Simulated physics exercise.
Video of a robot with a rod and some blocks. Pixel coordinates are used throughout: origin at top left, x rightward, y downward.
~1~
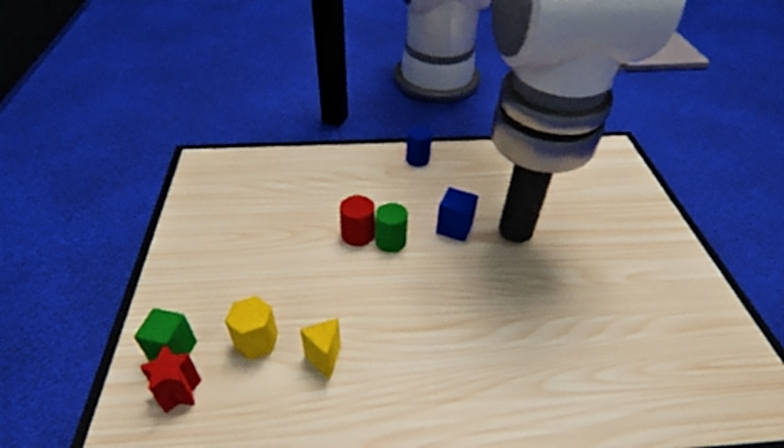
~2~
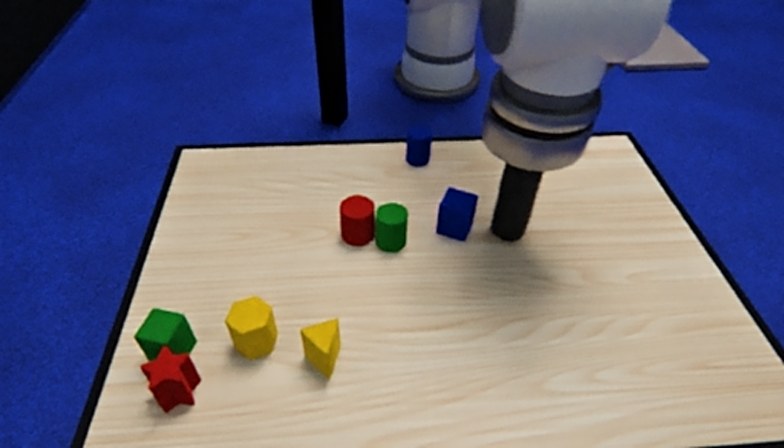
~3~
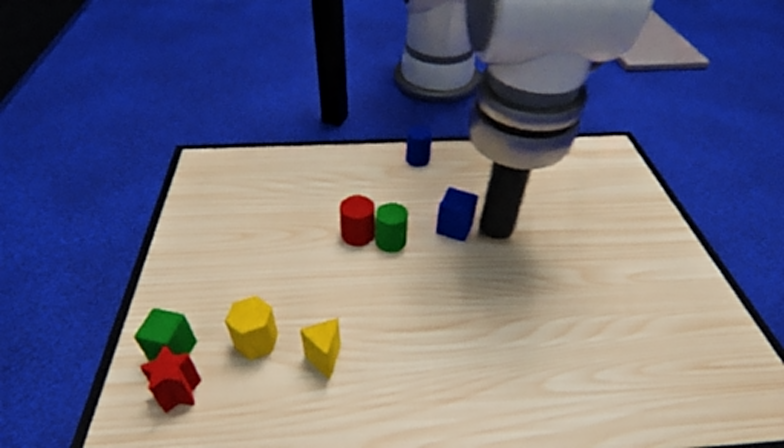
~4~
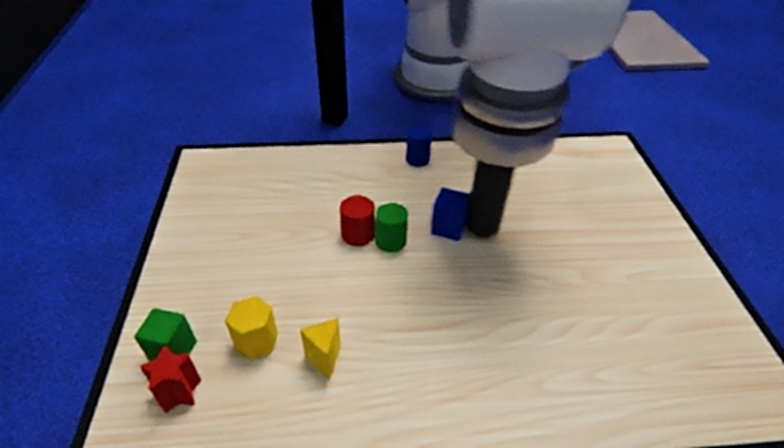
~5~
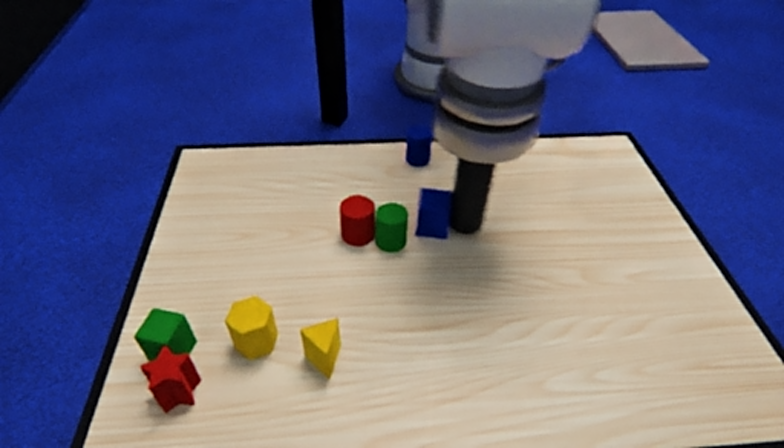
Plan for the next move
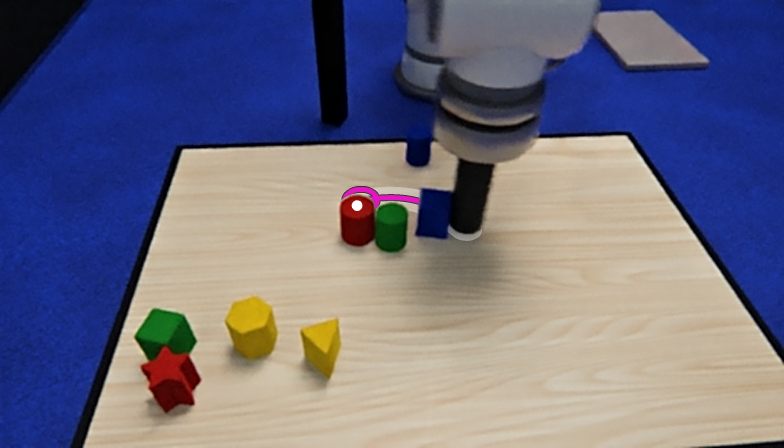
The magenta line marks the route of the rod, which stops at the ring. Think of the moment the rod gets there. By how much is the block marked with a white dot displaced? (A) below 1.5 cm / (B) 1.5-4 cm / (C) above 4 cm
A.
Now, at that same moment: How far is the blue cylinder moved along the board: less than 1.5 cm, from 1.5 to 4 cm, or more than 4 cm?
The answer will be the short band, under 1.5 cm.
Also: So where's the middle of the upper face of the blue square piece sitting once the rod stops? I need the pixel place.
By then it is at (410, 194).
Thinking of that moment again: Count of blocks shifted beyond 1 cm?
A single block is moved.
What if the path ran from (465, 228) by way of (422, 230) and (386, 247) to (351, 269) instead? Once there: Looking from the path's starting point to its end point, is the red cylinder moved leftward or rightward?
Pushed right.
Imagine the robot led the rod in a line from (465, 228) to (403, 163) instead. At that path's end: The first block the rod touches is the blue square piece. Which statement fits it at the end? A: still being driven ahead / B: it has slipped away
B
The line goes from (465, 228) via (435, 207) and (399, 198), ending at (361, 200); the dot is on the red cylinder.
On the path given first. One third of the way, rod at (435, 201); blue square piece at (416, 194), turned 55° anticlockwise.
Two thirds of the way, rod at (399, 192); blue square piece at (410, 194), turned 80° anticlockwise.
At the end, rod at (361, 194); red cylinder unmoved; blue cylinder unmoved; blue square piece at (410, 194), turned 80° anticlockwise.
